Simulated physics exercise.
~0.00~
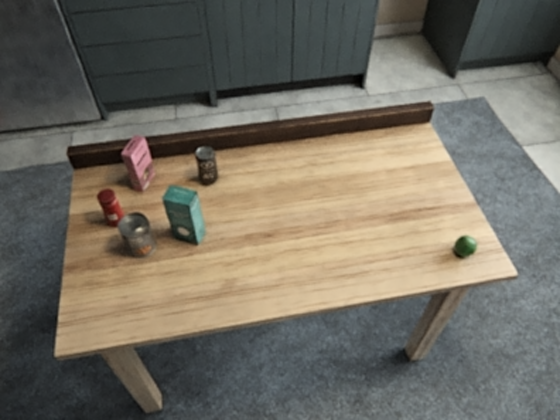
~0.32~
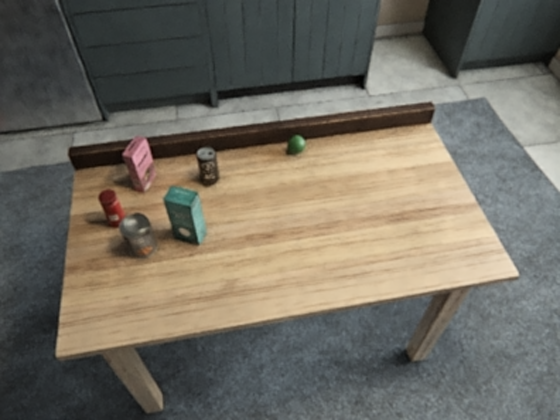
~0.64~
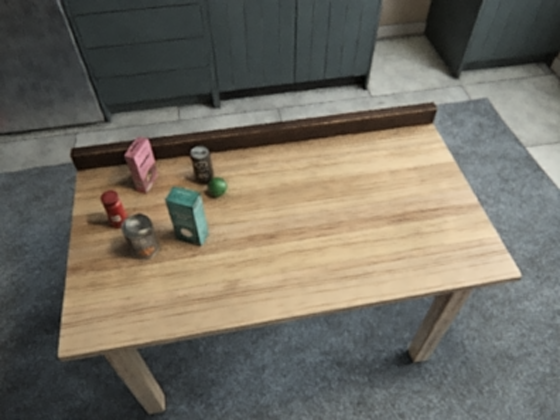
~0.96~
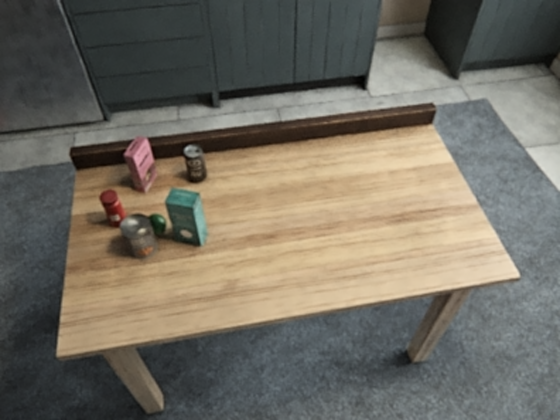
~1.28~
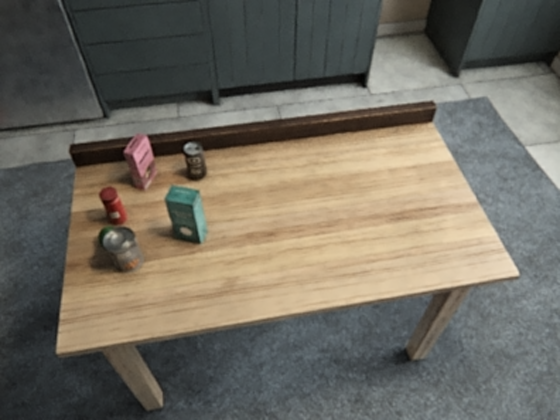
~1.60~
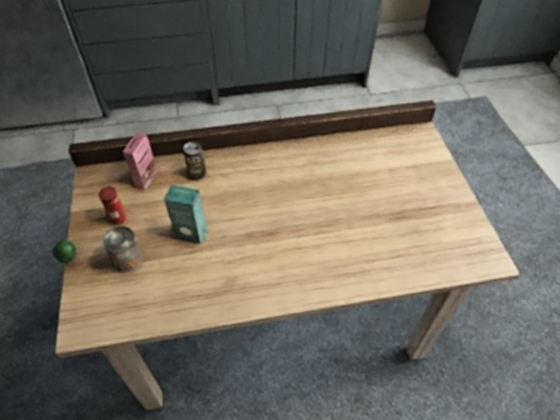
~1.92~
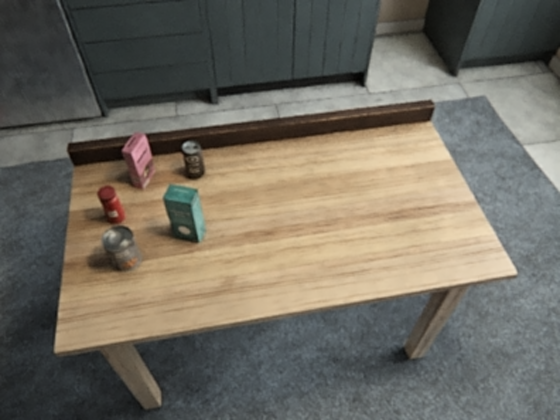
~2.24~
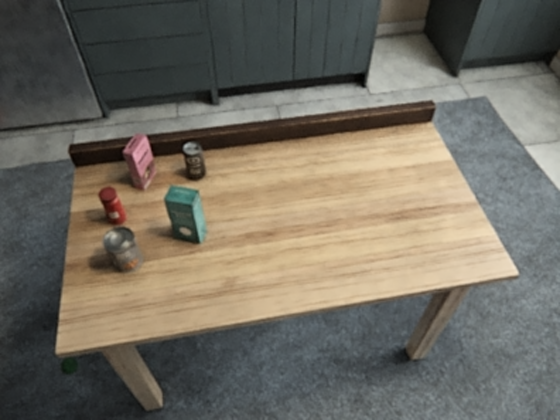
Green ball rebounding off a wooden table's far rail, nudging a black can and grey tin, then dropping off the left edge.
